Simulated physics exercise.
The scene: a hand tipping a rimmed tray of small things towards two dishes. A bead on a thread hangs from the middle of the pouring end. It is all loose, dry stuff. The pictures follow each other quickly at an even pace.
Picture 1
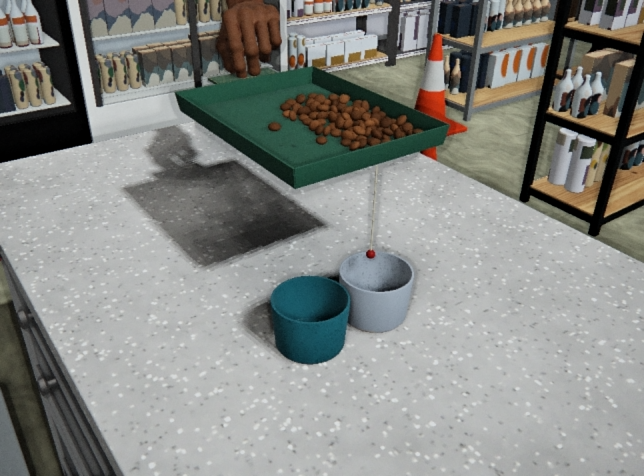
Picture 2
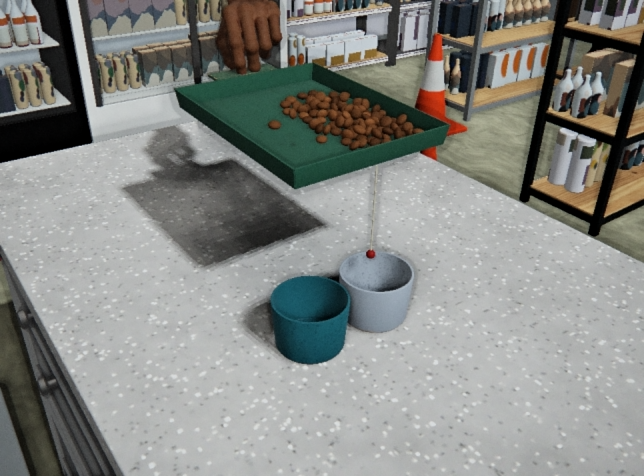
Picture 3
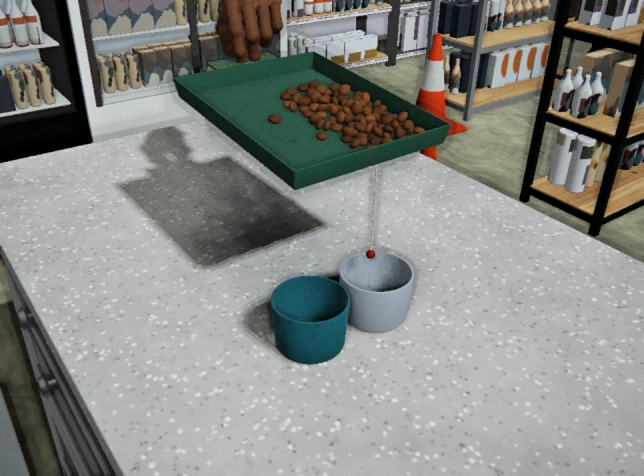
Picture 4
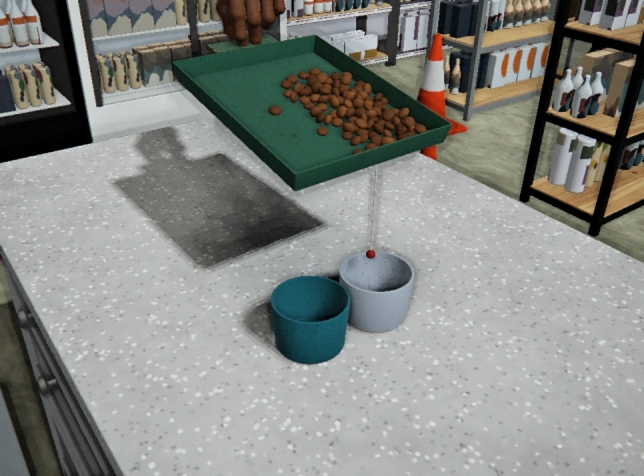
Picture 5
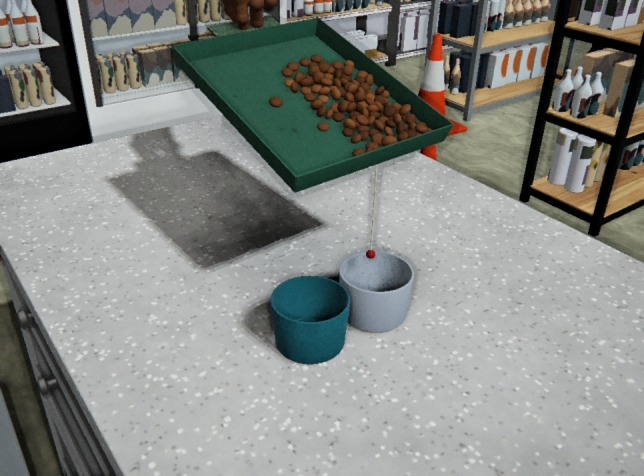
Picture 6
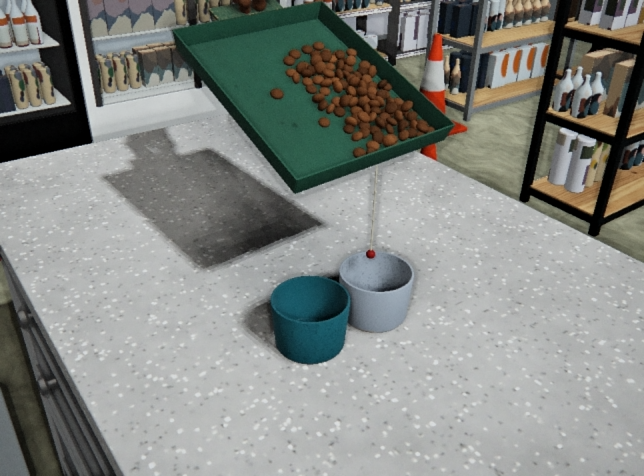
A green rimmed tray holding brown kibble pieces tilts gradually steeper as a hand raises its far end, while the near edge, with a red bead hanging below it, stays above a teal dish and a pale grey dish.
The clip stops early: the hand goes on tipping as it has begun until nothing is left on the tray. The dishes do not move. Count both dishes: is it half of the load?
In the dishes lies only the smaller part of it.
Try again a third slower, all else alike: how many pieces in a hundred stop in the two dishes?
Some 20 per cent.
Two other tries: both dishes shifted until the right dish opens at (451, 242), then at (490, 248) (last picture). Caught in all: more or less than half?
The first try: Under half. The second: Under half.
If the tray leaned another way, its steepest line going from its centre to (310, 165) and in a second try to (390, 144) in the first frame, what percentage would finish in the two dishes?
About 70 and 0 per cent.
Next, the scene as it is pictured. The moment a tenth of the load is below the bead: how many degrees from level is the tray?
Around 85° of tilt.
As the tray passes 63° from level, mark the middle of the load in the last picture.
Close to (386, 134).
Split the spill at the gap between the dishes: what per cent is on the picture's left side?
Roughly 10 in a hundred.
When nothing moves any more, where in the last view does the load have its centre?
Near (396, 354).
Just after the last frame, tray tipped steeply; almost all on the tray; just a few in the air.
A moment on, tray tipped past a quarter turn; roughly half on the tray; about a tenth in the left dish; just a few in the right dish; roughly a third outside both; about a tenth in the air.
Further on, tray tipped past a quarter turn; roughly a quarter in the left dish; about a tenth in the right dish; the larger part outside both.
When it is over, tray tipped past a quarter turn; roughly a quarter in the left dish; about a tenth in the right dish; the larger part outside both.
